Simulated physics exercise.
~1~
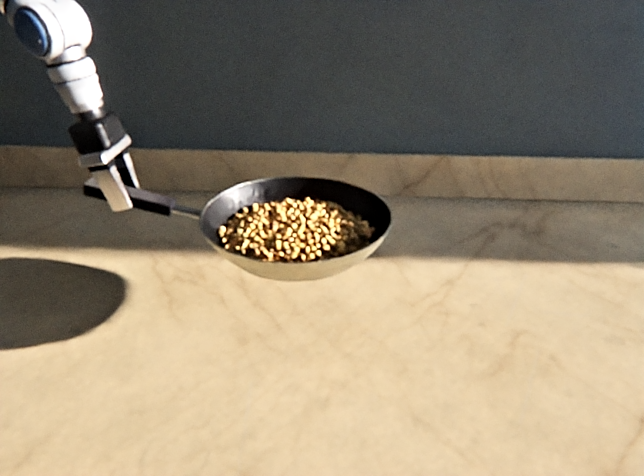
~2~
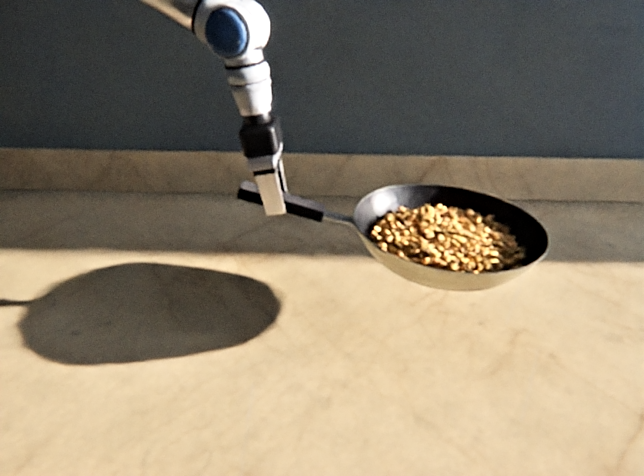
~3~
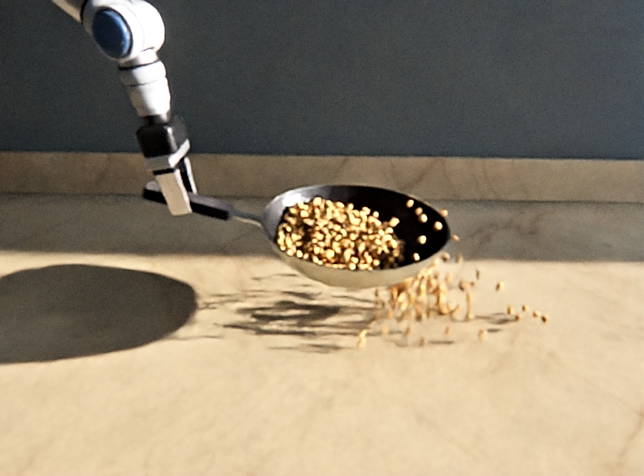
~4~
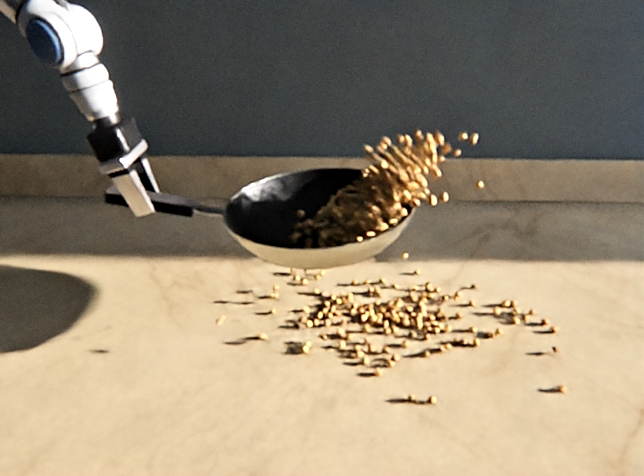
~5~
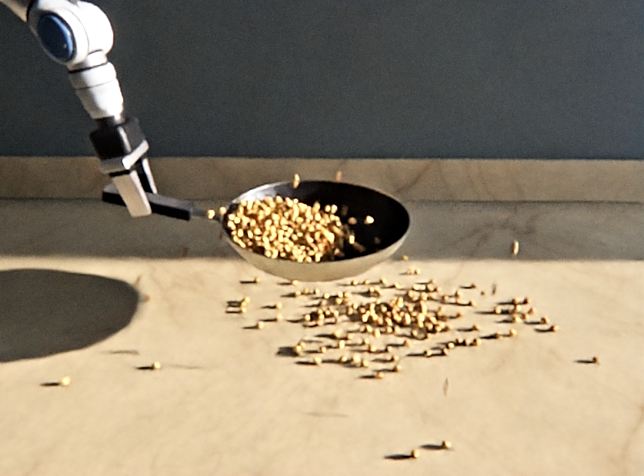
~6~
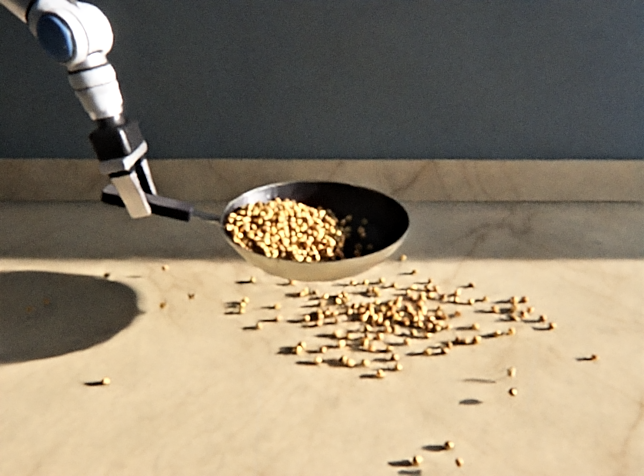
A dark frying pan heaped with golden dried chickpeas hangs above a pale, marbled counter, held by its black handle in the gripper of a white robot arm at the upper left. A dark blue-grey wall stands behind, and shadows fall across the sunlit surface. The arm carries the pan right, then pulls it back left, and chickpeas spill over the far right rim. More leap up at the right side as the pan tilts slightly. The pan levels and stays still, most chickpeas piled in its left side, many others scattered across the counter.
